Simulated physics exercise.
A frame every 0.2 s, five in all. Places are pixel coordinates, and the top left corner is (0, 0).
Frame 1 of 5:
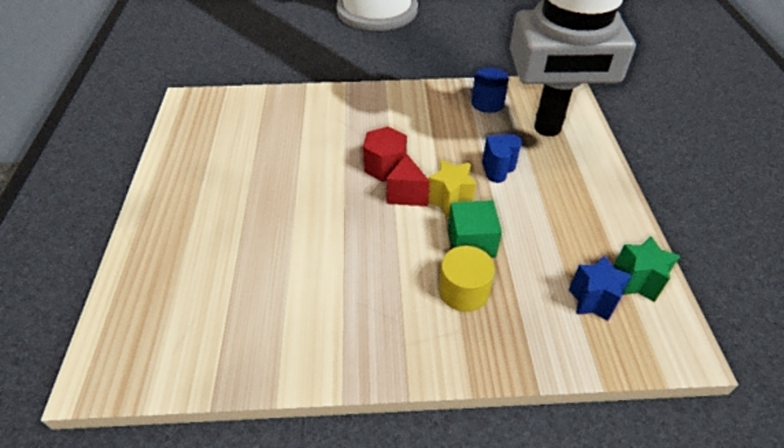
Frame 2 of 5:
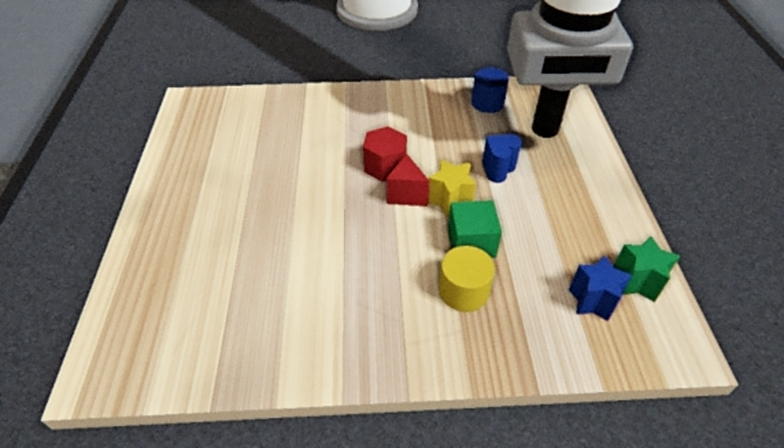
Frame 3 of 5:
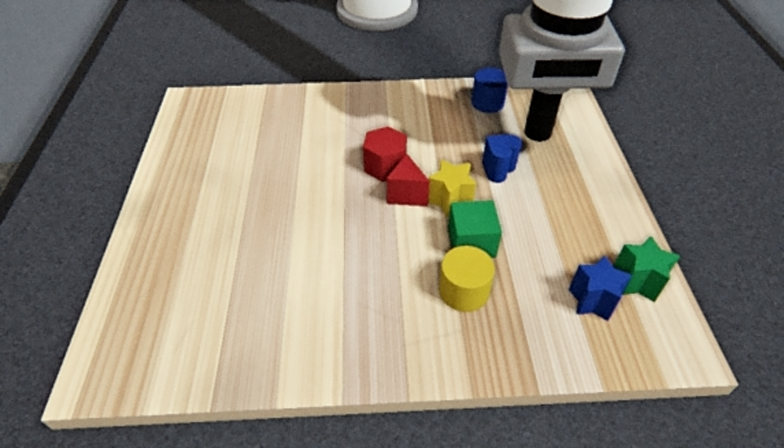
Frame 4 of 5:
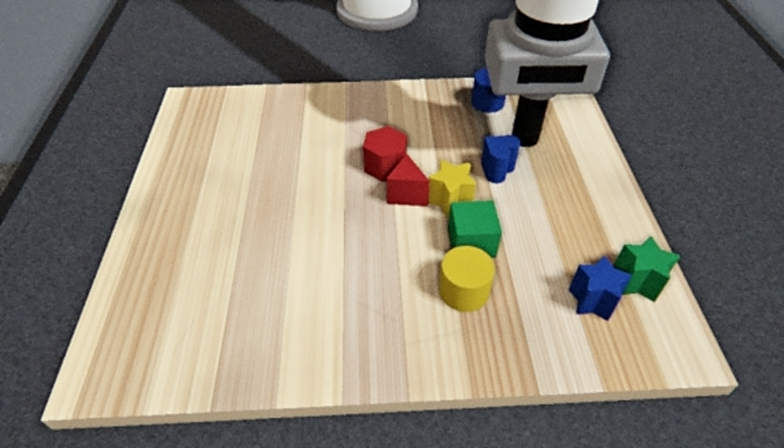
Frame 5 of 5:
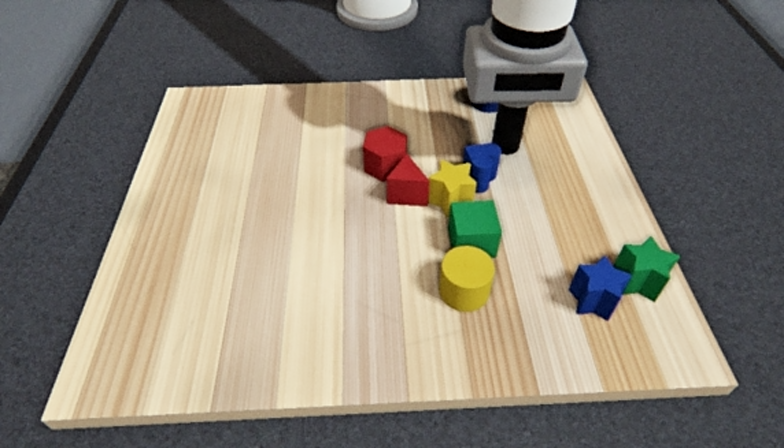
A grey robot arm with a black post reaches over a pale striped wooden board on a dark surface, seen from above at a steady angle. Red, yellow, green and blue blocks sit around the centre and upper right, with blue and green stars at lower right. After barely moving, the post slides left and slightly nearer, pushing the blue heart-shaped block up beside the yellow star.
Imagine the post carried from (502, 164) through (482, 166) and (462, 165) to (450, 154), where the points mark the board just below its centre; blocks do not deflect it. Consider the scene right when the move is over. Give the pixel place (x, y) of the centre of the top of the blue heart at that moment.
Final place: (466, 163).
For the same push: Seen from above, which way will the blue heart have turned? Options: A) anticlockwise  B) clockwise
A: Anticlockwise.
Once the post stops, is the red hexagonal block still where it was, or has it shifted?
It's unmoved.
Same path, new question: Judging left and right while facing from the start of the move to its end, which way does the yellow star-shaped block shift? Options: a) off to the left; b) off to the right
Choice a: Off to the left.
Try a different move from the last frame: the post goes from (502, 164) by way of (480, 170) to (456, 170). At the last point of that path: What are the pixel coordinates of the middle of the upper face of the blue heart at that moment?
It will end up at (457, 167).
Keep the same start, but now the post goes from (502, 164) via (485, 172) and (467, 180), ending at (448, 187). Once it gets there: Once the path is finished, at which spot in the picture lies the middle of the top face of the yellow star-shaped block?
Its top middle is near (421, 206).
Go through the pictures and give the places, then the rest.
Tip of the post at (547, 129), middles of tops, red hexagonal block at (385, 140), yellow star-shaped block at (453, 174), blue heart at (503, 144), in the first picture.
Post at (545, 130), nothing pushed, in the second picture.
Post at (538, 134), nothing pushed, in the third picture.
Post at (525, 140), nothing pushed, in the fourth picture.
Post at (505, 147), red hexagonal block at (385, 140), yellow star-shaped block at (453, 174), blue heart at (483, 153), in the fifth picture.
The first path, step by step. Halfway along, post at (474, 150); yellow star-shaped block at (450, 183), turned 20° clockwise; blue heart at (469, 163), turned 55° anticlockwise.
At the end, post at (451, 137); red hexagonal block unmoved; yellow star-shaped block at (449, 184), turned 15° clockwise; blue heart at (466, 163), turned 60° anticlockwise.
